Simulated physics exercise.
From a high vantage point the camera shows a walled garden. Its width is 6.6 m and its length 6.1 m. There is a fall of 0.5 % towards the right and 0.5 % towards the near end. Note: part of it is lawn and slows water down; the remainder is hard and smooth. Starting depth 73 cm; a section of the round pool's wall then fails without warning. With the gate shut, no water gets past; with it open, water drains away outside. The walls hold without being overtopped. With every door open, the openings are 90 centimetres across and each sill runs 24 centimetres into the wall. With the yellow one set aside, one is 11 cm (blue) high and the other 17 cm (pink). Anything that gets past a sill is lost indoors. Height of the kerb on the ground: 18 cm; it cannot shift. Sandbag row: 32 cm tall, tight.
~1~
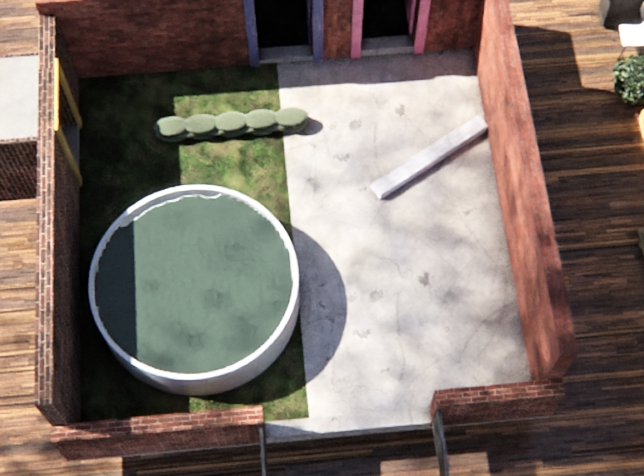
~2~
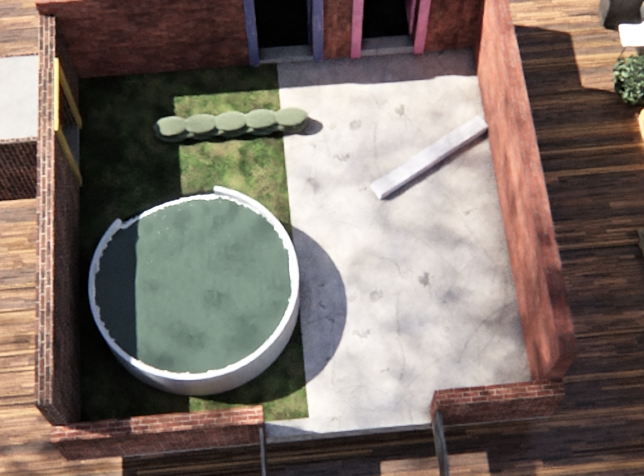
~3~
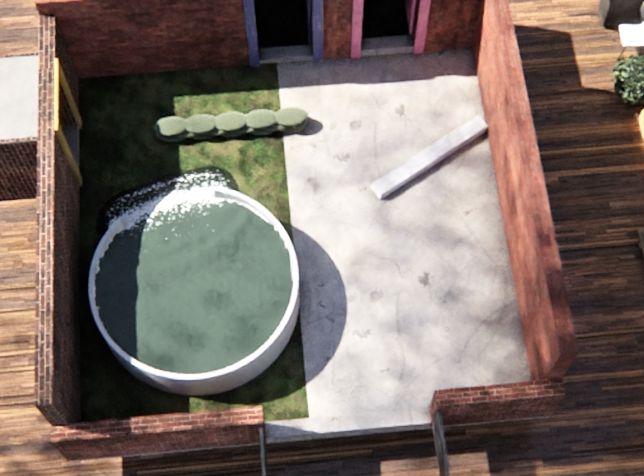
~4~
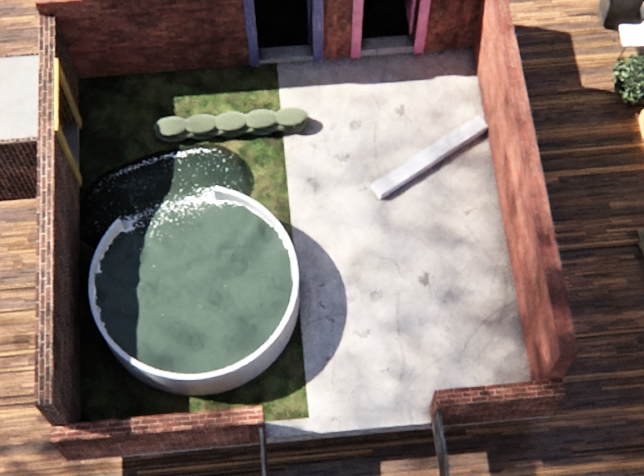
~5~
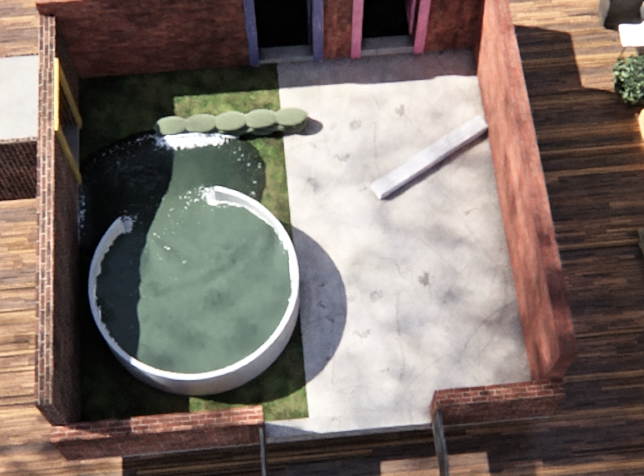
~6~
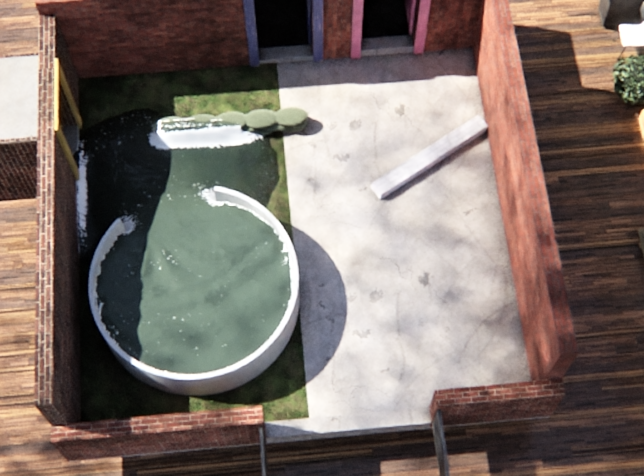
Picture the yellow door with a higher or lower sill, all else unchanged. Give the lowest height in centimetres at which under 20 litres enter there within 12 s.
33 cm.
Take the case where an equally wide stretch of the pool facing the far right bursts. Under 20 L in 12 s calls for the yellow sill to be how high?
It needs to be about 13.5 cm high.
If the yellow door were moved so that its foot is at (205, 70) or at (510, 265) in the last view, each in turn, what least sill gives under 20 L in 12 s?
First place around 16 cm, second around 5.5 cm.
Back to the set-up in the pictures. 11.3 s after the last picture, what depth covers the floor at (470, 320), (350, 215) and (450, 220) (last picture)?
In that order: 8, 9 and 5 cm.
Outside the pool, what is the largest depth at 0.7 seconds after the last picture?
Around 56 centimetres.
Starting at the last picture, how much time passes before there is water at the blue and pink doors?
Arrival times - blue 1.8 seconds, pink 2.6 seconds.
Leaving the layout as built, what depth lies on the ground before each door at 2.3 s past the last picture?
Reading in centimetres: Blue = 11, yellow = 35, pink = 0.
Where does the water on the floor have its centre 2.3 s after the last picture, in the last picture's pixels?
(197, 220), roughly.
Then, 0.7 s after the last picture water covers 25 % of the floor, deepest (56 cm) near (80, 85); 25 cm at the yellow door, 7 litres in over its 13 cm sill.
Then, 2.3 s after the last picture water covers 55 % of the floor, deepest (40 cm) near (80, 85); 35 cm at the yellow door, 193 litres in over its 13 cm sill.
Then, 11.3 s after the last picture water covers 95 % of the floor, deepest (17 cm) near (438, 143); 11 cm at the yellow door, 416 litres in over its 13 cm sill.
At the yellow door as built, the water peaked near 36 cm, 1.9 s after the last picture.
With a sill of 27.5 cm, 66 litres would have come in within the 12 s; with 37.5 cm, 5 litres. So under 20 litres takes about 33 cm.
